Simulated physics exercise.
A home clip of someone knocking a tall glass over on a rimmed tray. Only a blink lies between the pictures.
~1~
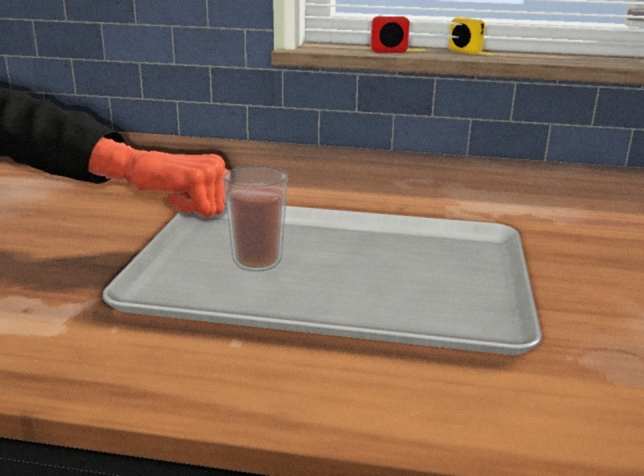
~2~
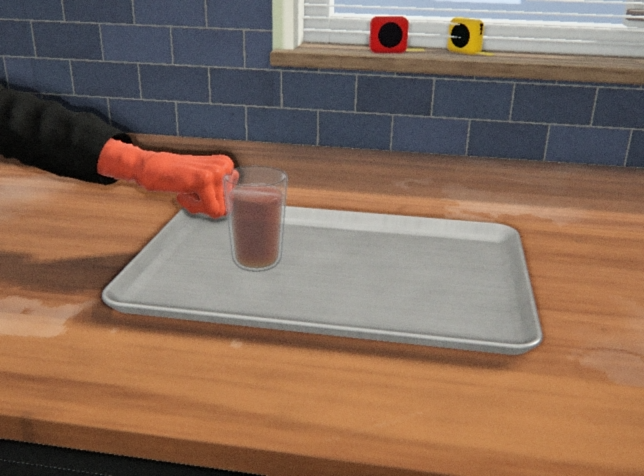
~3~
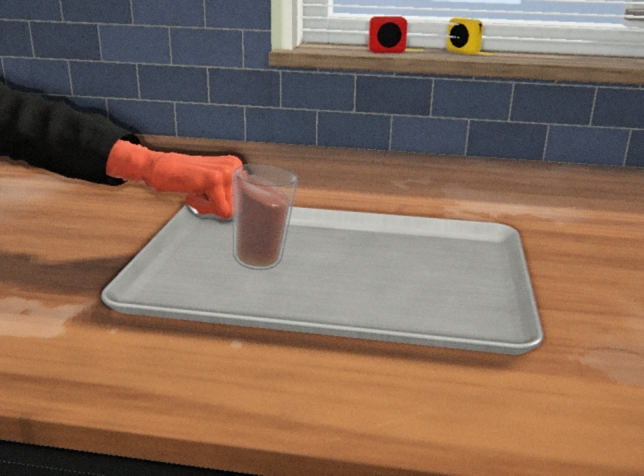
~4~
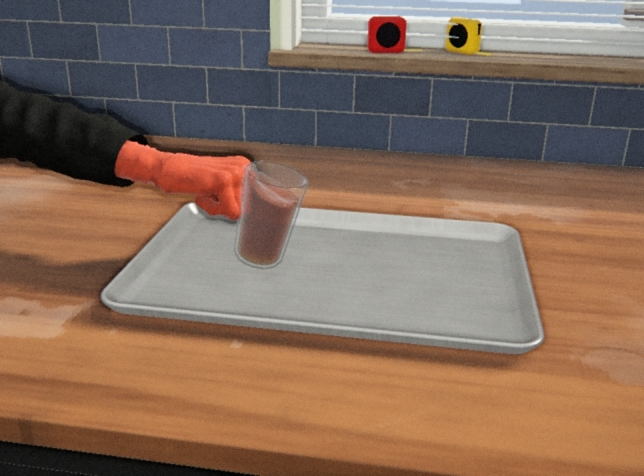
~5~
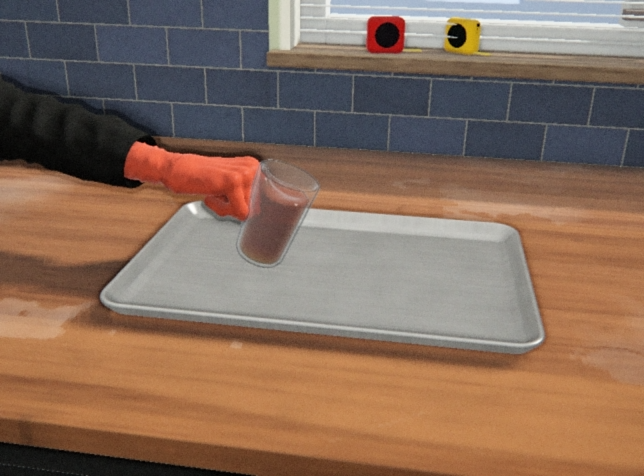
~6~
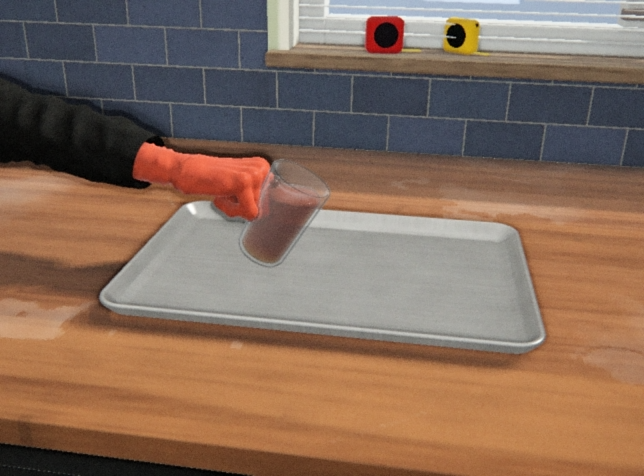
A red-gloved hand in a dark sleeve moves right against a tall glass of reddish-brown drink standing upright on a rimmed grey tray. The glass then leans steadily to the right, its base staying in place, while the hand follows and the drink shifts inside the tilted glass.
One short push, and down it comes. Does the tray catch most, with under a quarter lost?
As it turns out, more than a quarter leaves the tray.
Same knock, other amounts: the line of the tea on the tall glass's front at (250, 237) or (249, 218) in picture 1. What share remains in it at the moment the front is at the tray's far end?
About 45 and 55 per cent.
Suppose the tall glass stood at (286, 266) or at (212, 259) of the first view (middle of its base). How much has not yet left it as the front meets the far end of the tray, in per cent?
About 60 and 45 per cent.
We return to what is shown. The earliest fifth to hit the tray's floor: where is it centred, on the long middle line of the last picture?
Roughly at (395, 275).
A moment on, the tall glass is falling and 93 per cent is in the glass, 0 on the tray and 7 above or beyond its rim.
Next, the tall glass lies on its side and 55 per cent is in the glass, 40 on the tray and 5 above or beyond its rim.
Then the tall glass lies on its side and 29 per cent is in the glass, 52 on the tray and 19 above or beyond its rim.
Later the tall glass lies on its side and 15 per cent is in the glass, 42 on the tray and 42 above or beyond its rim.
At rest 58 per cent is held by tray and glass, 42 is off the tray.
